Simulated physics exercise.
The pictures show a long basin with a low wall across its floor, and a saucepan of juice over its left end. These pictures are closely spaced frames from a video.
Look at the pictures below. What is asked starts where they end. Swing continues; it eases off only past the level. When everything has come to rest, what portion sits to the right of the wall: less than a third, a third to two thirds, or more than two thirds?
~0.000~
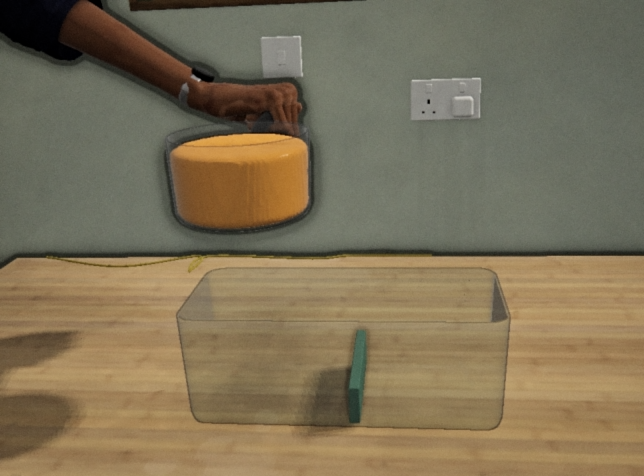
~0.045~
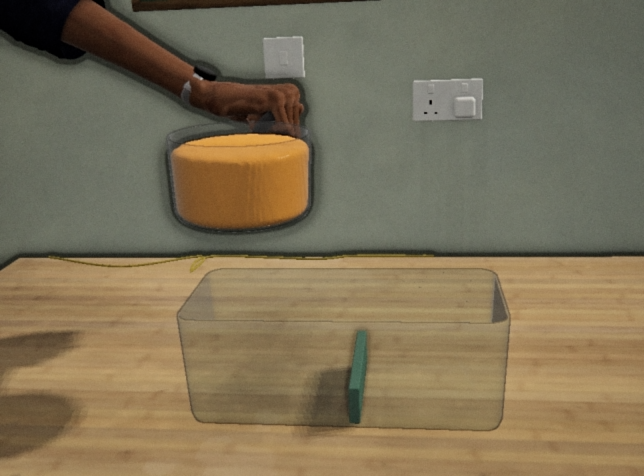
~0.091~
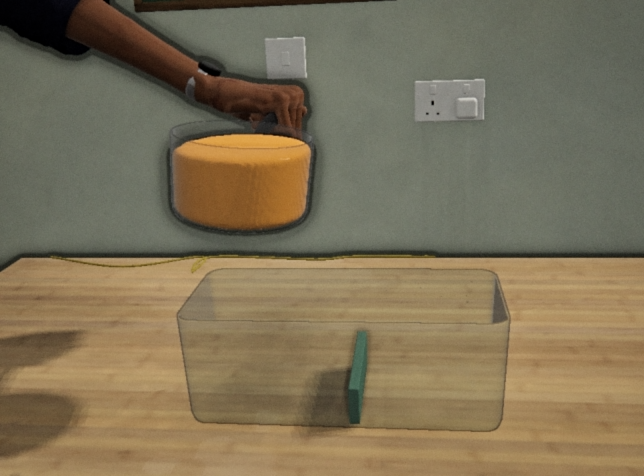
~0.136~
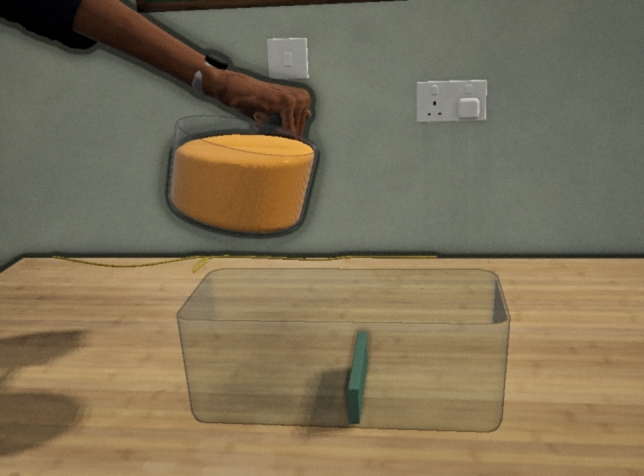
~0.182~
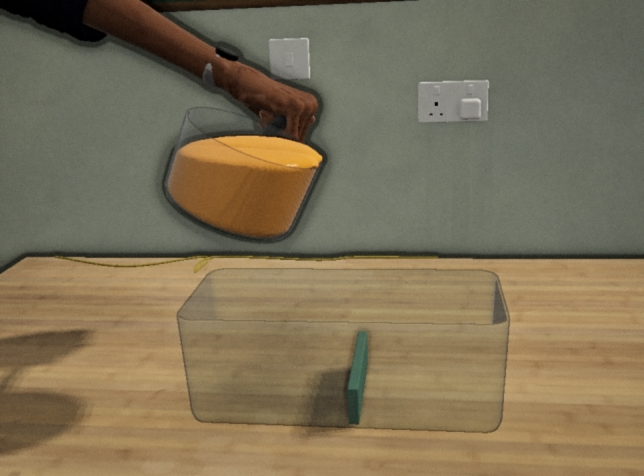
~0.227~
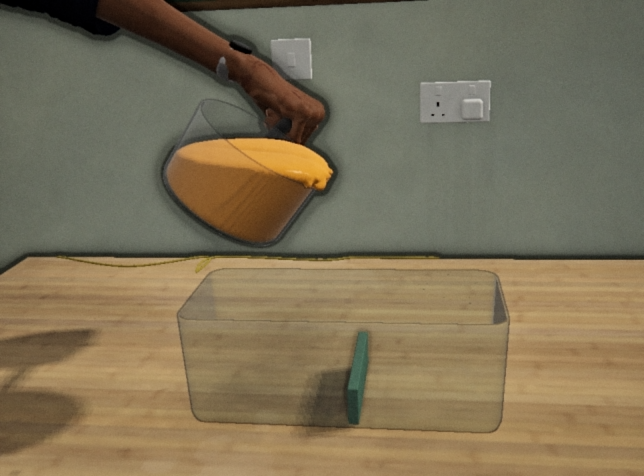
A third to two thirds sits there.
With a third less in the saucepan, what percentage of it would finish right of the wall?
Estimate: Close to 40 per cent.
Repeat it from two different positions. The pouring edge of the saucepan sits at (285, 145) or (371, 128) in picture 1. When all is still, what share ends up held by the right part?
First try: About 35 %; second try: About 75 %.
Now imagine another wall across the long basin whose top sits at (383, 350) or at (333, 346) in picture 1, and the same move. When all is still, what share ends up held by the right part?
Well, it's close to 25 per cent for the first one, then 70 per cent for the other.
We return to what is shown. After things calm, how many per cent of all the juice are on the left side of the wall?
Share: Roughly 55 %.
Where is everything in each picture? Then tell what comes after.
The first frame shows tilt 0°; pouring edge (308, 133); surface from (175, 148) to (306, 145); the long basin's rim runs from (193, 294) to (502, 295); the wall's top is at (358, 358).
The second frame shows tilt 2°; pouring edge (309, 136); surface from (176, 147) to (308, 146).
The third frame shows tilt 7°; pouring edge (312, 142); surface from (179, 146) to (310, 148).
The fourth frame shows tilt 14°; pouring edge (316, 152); surface from (181, 146) to (315, 150).
The fifth frame shows tilt 25°; pouring edge (319, 166); surface from (178, 155) to (321, 159); 1 per cent is over the edge.
The sixth frame shows tilt 36°; pouring edge (319, 183); surface from (178, 150) to (317, 169); 4 per cent is over the edge.
By 0.49 s the tilt is 105° and 26 per cent is still to pour, 4 is left of the wall and 32 right of it.
By 0.68 s the tilt is 113° and 4 per cent is still to pour, 34 is left of the wall and 53 right of it.
By 0.87 s the tilt is 113° and 0 per cent is still to pour, 48 is left of the wall and 48 right of it.
By 1.09 s the tilt is 113° and 0 per cent is still to pour, 53 is left of the wall and 45 right of it.
At rest 54 per cent lies left of the wall, 44 right of it and 2 outside.
